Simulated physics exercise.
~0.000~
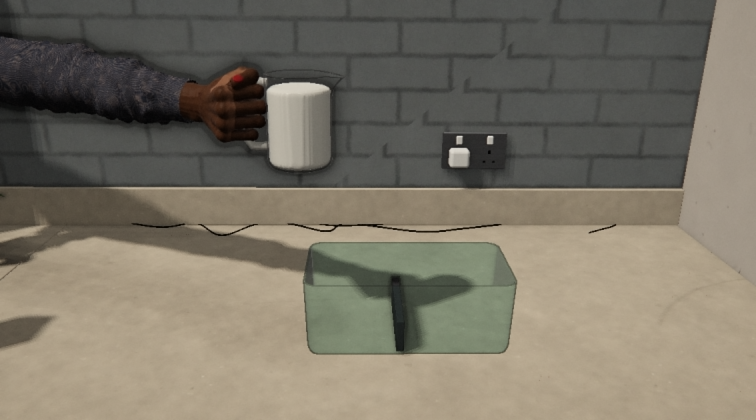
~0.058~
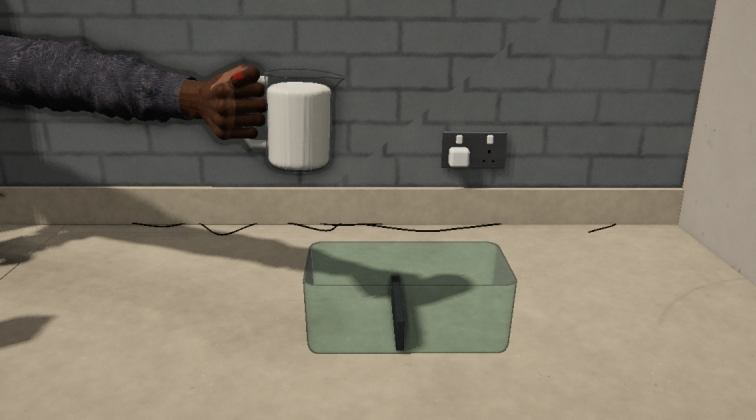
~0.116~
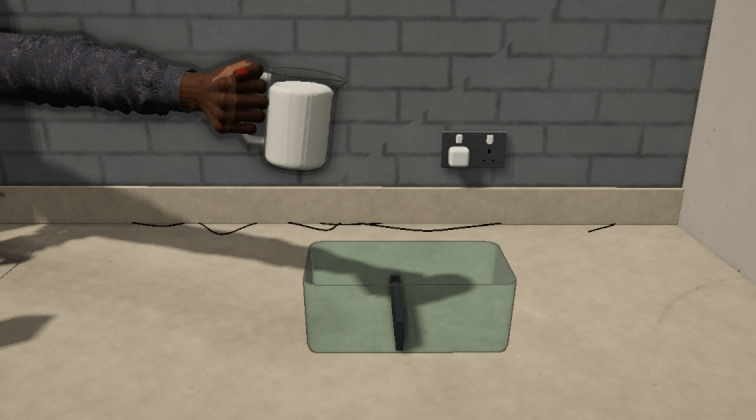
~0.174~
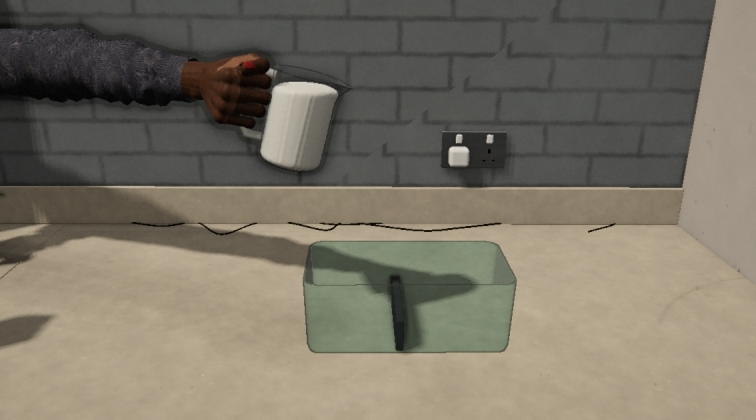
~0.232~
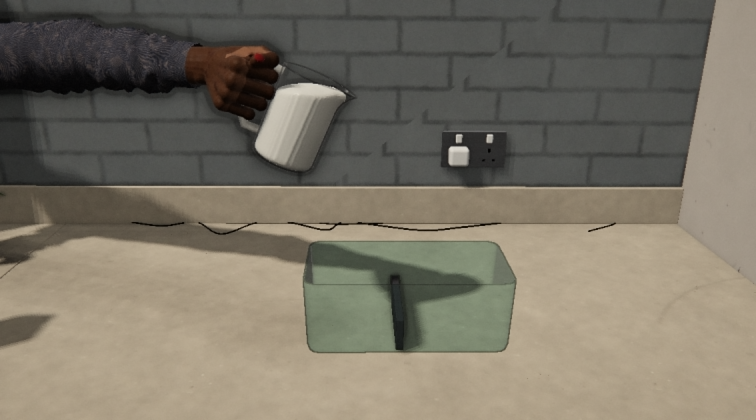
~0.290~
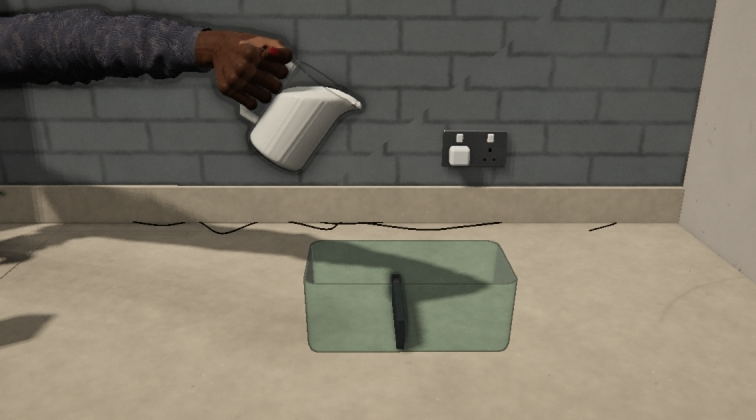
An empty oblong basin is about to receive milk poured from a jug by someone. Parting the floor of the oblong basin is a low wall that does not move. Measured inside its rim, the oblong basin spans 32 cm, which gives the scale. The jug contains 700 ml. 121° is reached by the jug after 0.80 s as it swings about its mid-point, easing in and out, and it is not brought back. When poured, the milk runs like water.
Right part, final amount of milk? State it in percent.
46 per cent.
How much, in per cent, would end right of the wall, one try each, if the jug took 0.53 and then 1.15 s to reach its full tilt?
Near 30 in a hundred on the first go and near 60 in a hundred on the second.
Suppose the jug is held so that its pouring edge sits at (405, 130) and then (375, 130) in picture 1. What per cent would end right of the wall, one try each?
Result: 90 per cent, then 75 per cent.
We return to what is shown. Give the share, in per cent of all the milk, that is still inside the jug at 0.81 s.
Near 8 percent, more or less.
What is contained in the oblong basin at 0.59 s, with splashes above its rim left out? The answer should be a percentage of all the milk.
Roughly 10 per cent.
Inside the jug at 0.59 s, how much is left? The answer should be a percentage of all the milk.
I'd estimate some 58 % remains.
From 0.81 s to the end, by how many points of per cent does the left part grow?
That amounts to roughly 22 per cent of the whole.
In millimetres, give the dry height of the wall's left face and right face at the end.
Left side: Around 36 mm. Right side: Around 40 mm.
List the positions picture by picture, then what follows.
Tilt 0°; pouring edge (345, 76); surface from (267, 88) to (331, 88); the oblong basin's rim runs from (307, 264) to (507, 264); the wall's top is at (398, 299), in the first frame.
Tilt 2°; pouring edge (346, 76); surface from (268, 86) to (332, 88), in the second frame.
Tilt 6°; pouring edge (349, 80); surface from (271, 86) to (334, 89), in the third frame.
Tilt 14°; pouring edge (354, 87); surface from (273, 87) to (339, 91), in the fourth frame.
Tilt 23°; pouring edge (358, 97); surface from (270, 105) to (348, 92), in the fifth frame.
Tilt 35°; pouring edge (362, 109); surface from (266, 109) to (352, 100); 1 per cent is over the edge, in the sixth frame.
Then, 0.59 s in, the tilt is 102° and 58 per cent is still to pour, 0 is left of the wall and 10 right of it.
Then, 0.81 s in, the tilt is 121° and 8 per cent is still to pour, 28 is left of the wall and 39 right of it.
Then, 1.05 s in, the tilt is 121° and 0 per cent is still to pour, 51 is left of the wall and 45 right of it.
Then, 1.30 s in, the tilt is 121° and 0 per cent is still to pour, 51 is left of the wall and 46 right of it.
Finally, 51 per cent lies left of the wall, 46 right of it and 4 outside.
